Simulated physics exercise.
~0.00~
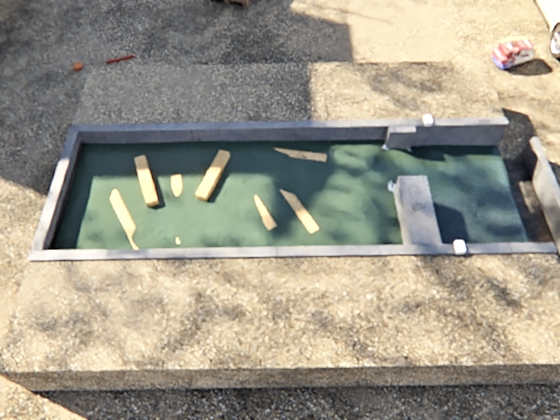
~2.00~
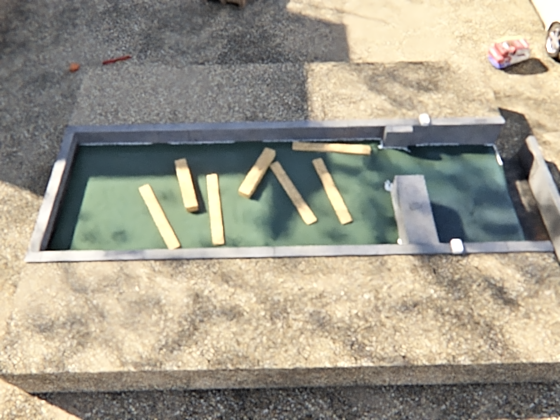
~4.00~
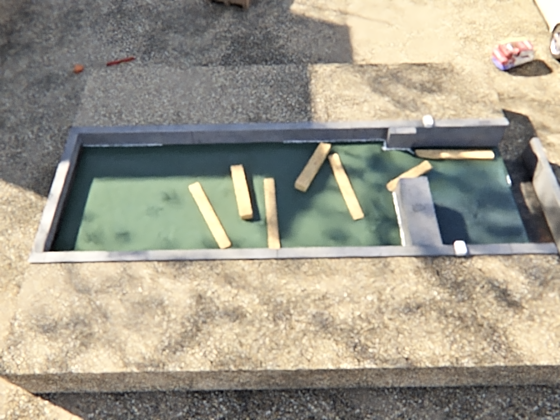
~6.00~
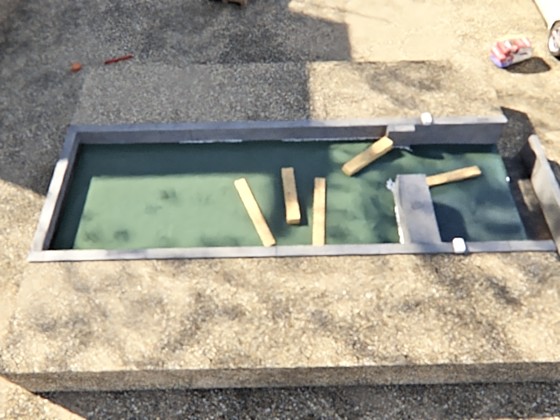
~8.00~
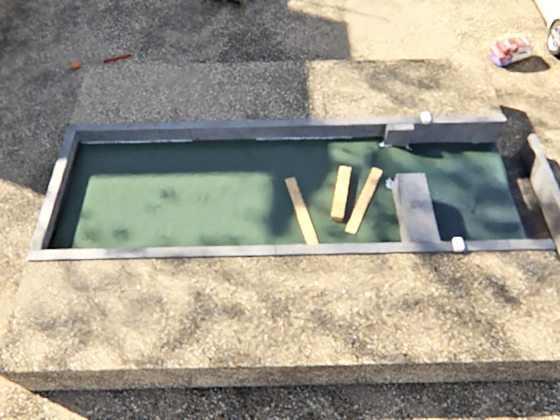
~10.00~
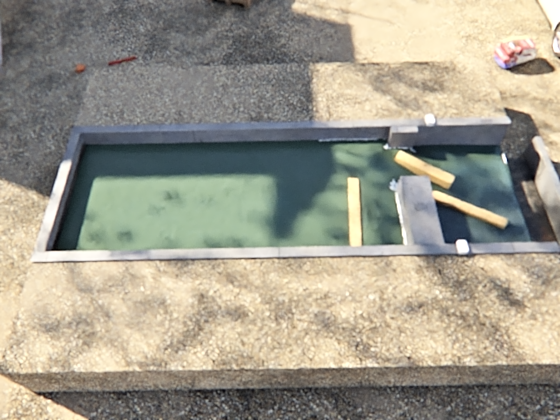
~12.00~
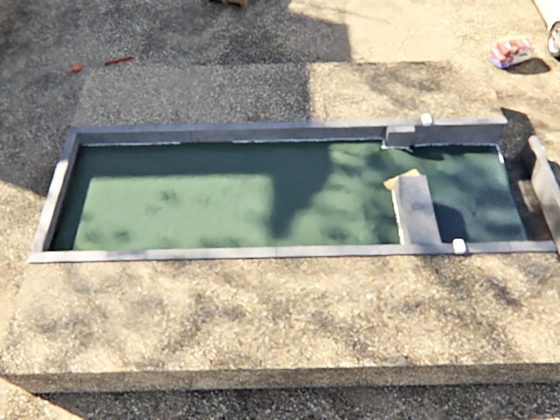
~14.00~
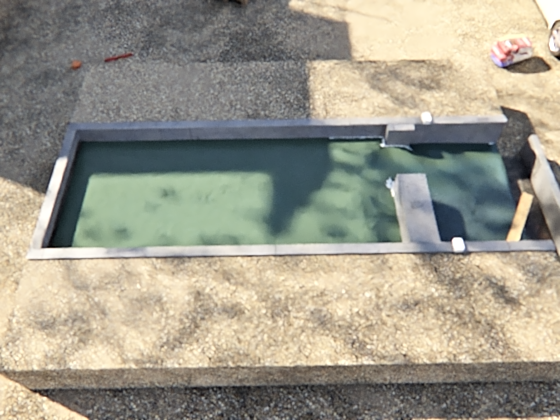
Pale wooden planks drift to the right along a shallow channel of green water, set in speckled pavement and seen from above. At first some look partly sunk, but soon they float in full view, tilted at different angles. The leading planks reach the grey block jutting from the near wall and slip through the gap beside it. The others follow, turning as they go, until only one remains near the block, almost hidden against its edge. Finally that stretch of water lies empty, and a single plank leans at the channel's far right end.
